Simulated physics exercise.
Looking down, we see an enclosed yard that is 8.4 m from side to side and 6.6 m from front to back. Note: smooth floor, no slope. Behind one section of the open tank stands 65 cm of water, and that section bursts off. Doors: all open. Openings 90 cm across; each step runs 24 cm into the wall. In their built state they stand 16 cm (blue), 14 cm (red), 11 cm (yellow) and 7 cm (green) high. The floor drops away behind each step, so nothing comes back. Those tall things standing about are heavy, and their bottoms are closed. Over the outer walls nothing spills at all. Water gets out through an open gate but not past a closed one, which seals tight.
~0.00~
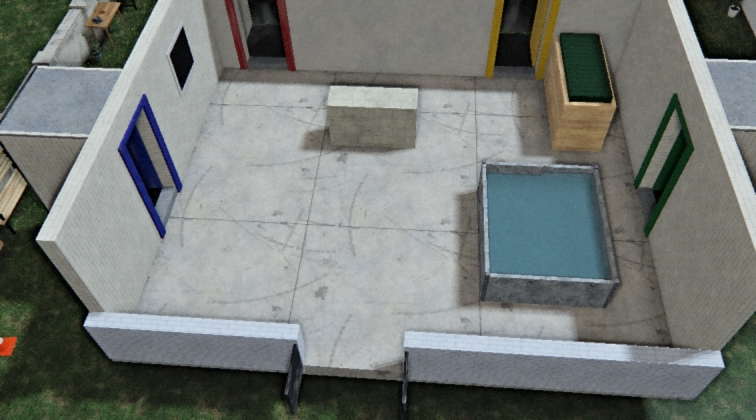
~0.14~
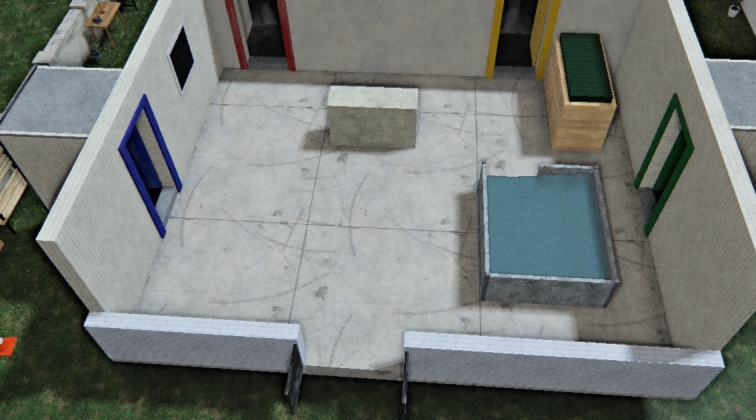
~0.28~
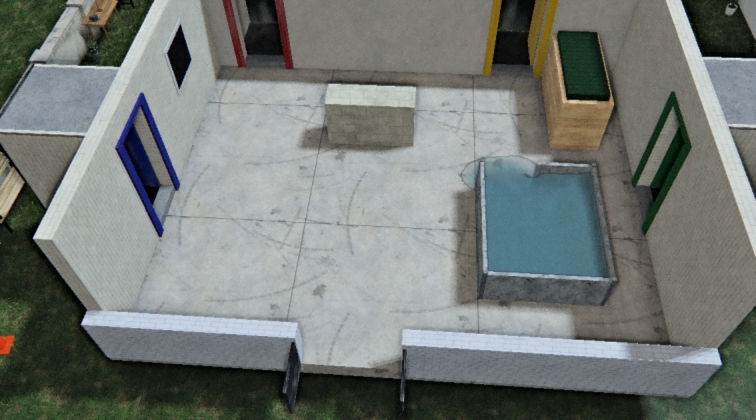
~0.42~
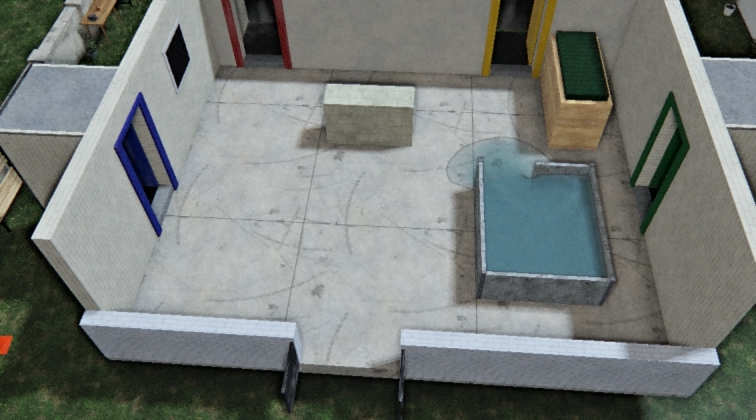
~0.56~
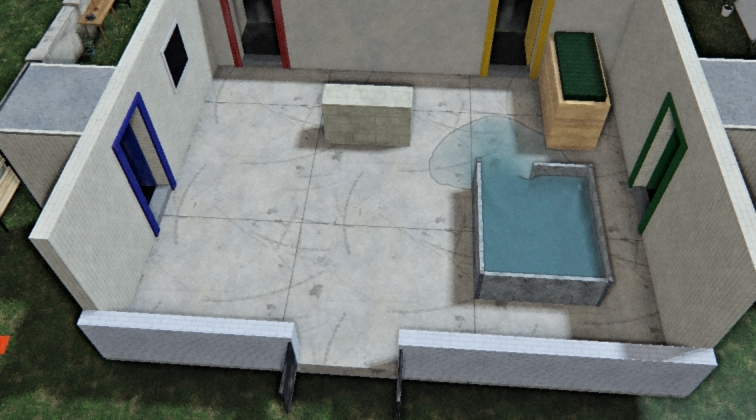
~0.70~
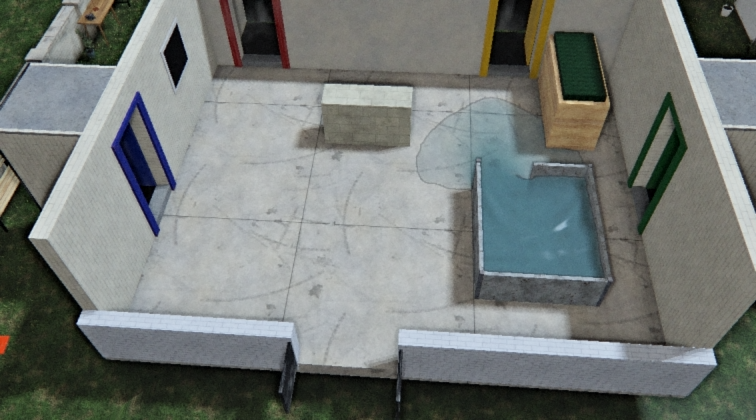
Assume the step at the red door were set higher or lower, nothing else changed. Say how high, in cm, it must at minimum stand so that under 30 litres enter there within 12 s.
It must stand at least about 7.5 cm high.
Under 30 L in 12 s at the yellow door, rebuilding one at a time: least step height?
The yellow one would have to be about 26 cm high.
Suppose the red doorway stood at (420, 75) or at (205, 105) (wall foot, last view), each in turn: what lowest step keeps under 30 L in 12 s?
In turn: About 16 cm, about 9.0 cm.
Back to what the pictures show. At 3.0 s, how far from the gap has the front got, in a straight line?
Distance from gap: Approx. 6.6 m.
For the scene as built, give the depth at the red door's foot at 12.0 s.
Roughly 9.0 cm deep.
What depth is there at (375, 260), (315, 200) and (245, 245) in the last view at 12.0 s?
Approx. 2 / 3 / 3 cm.
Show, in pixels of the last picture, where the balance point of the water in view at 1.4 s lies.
It lies near (517, 210) in the last picture.
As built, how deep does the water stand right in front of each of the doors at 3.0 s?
Lab note, depth in cm: Blue 0; red 3; yellow 27; green 1.
After 1.4 s water covers 20 % of the floor, deepest (33 cm) near (496, 181); it has not reached the red door.
After 3.0 s water covers 30 % of the floor, deepest (27 cm) near (525, 80); 3 cm at the red door, 0 litres in over its 14 cm step.
After 12.0 s water covers 85 % of the floor, deepest (10 cm) near (213, 79); 9 cm at the red door, 0 litres in over its 14 cm step.
At the red door as built, the water arrived by 2.6 s and peaked near 13 cm at 8.6 s.
Run again over the same 12 s with other heights there, 49 litres in over 6 cm, 10 litres over 9.5 cm. The limit of 30 litres is kept from about 7.5 cm up.
